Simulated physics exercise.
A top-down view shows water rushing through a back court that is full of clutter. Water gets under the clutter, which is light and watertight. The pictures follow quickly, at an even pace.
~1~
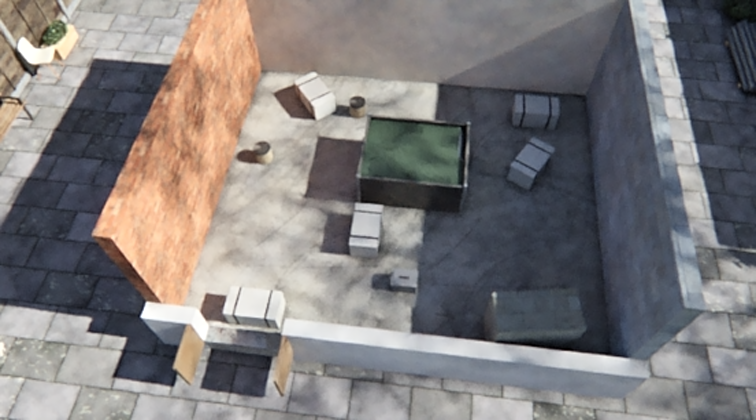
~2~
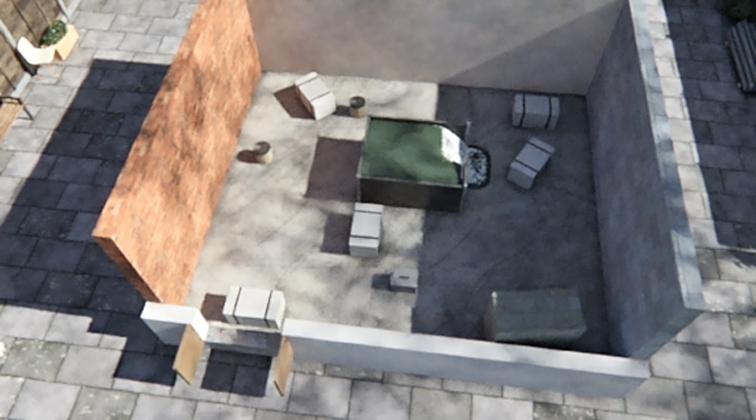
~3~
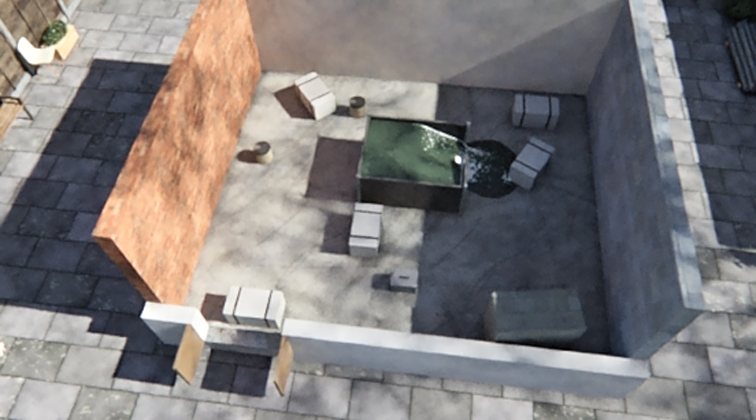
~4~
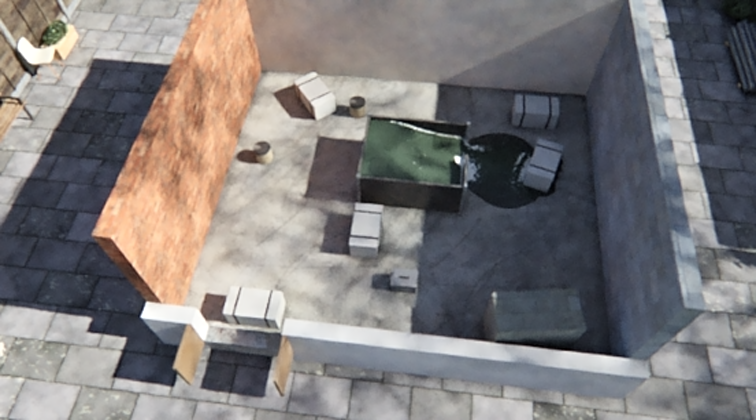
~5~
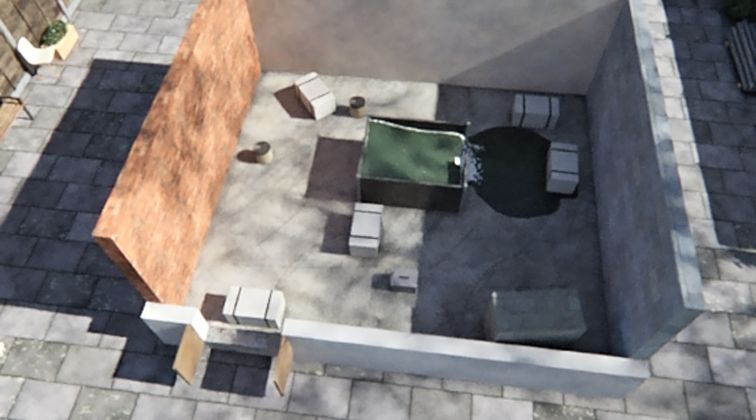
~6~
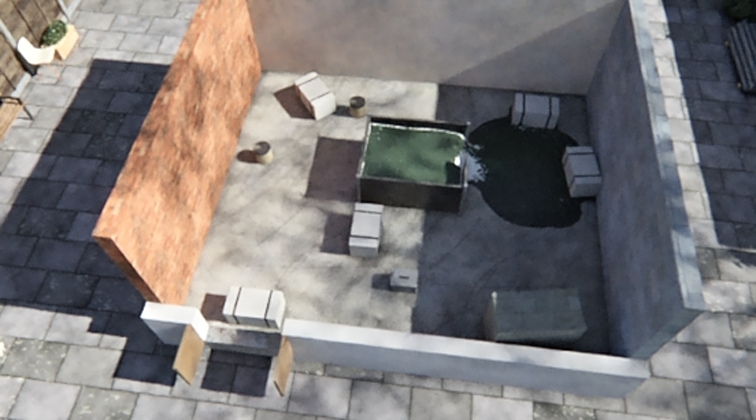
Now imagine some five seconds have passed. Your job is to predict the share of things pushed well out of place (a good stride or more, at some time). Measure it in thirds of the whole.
Share shifted well: Low, below a third.
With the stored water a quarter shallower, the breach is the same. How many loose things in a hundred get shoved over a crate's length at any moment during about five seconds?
I reckon 20 per cent of the loose things.
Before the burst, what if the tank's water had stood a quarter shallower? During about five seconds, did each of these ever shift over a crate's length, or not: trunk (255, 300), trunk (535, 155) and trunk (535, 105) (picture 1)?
Taking them as listed, the first came up short, the second did it and the third did it.
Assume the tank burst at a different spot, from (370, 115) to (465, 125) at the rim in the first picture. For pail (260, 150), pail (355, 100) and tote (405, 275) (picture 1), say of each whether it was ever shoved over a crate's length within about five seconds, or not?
Working through them in order, the first gets shoved clear, the second gets shoved clear and the last not displaced that far.
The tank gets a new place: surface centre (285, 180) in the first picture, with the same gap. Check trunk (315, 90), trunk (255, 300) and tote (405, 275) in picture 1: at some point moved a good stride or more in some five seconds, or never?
In order: Remained close by, remained close by, remained close by.
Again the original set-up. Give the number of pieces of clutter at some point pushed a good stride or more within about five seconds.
I count 2 of them.
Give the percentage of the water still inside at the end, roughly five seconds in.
100 in a hundred.
A moment on, 1 of 8 are well off their spots; 1 afloat.
Next, 1 of 8 are well off their spots; 1 afloat.
Later, 2 of 8 are well off their spots; 2 afloat.
In the end, 2 of 8 are well off their spots, and 2 have been at some point; 2 afloat.
